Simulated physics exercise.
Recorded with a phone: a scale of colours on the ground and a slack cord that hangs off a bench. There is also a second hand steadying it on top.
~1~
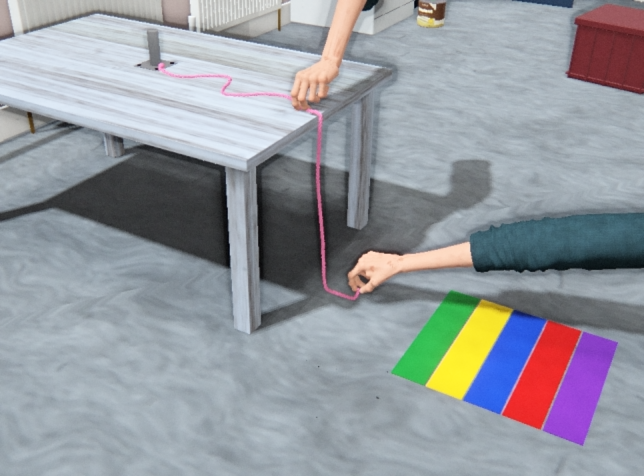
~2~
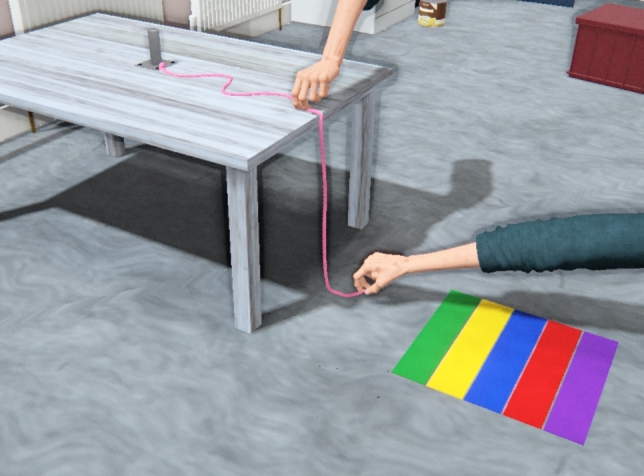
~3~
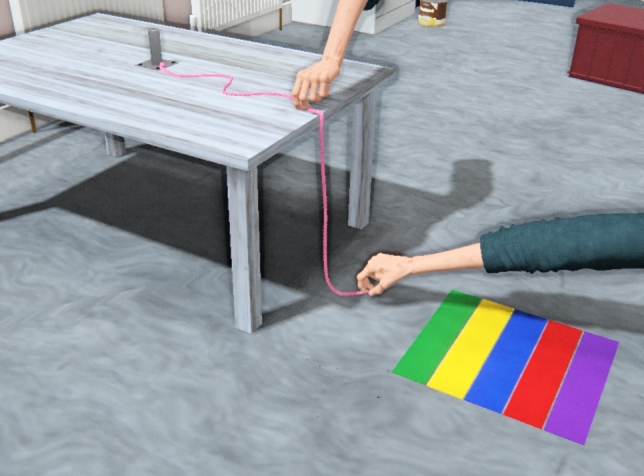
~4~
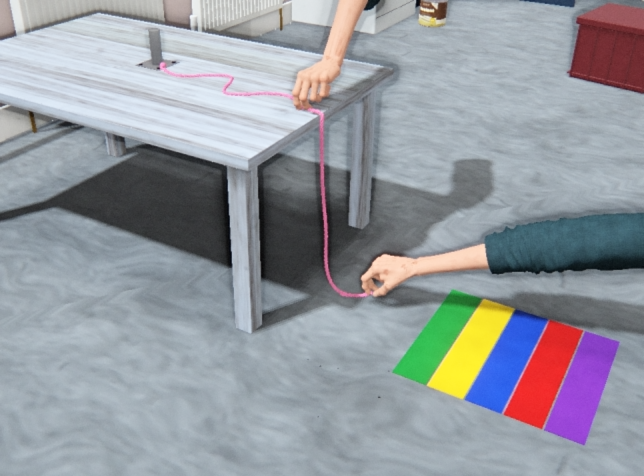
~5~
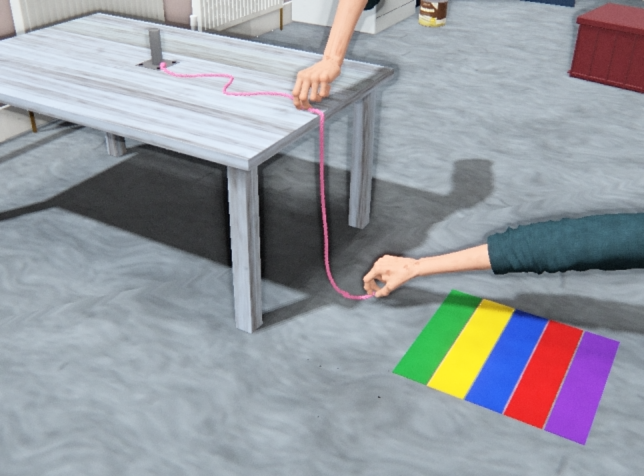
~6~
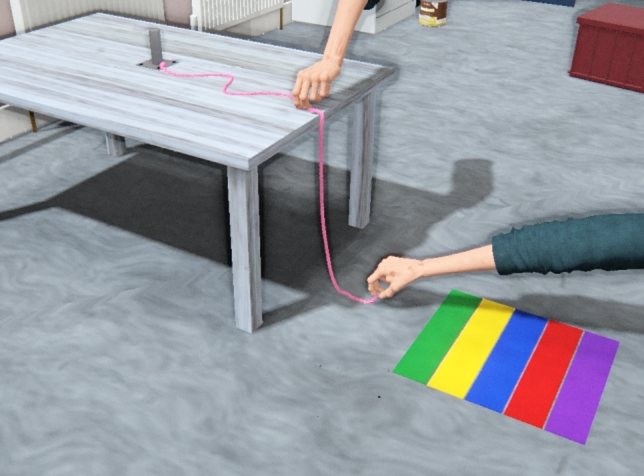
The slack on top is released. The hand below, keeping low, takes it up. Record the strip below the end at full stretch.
Below the end: Red.
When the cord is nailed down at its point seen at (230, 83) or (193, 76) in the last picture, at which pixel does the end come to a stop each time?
Respectively, (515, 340) and (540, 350).
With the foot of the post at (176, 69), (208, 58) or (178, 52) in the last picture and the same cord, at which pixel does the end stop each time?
The spots are near (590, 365), (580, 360) and (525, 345).
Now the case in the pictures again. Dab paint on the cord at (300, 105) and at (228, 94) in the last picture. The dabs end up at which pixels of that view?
End: (345, 136) and then (273, 96).
Soon after, end near (484, 330); over yellow.
Then, end near (527, 344); over blue.
At full stretch, end near (553, 353); over red. The end stops over the red strip.
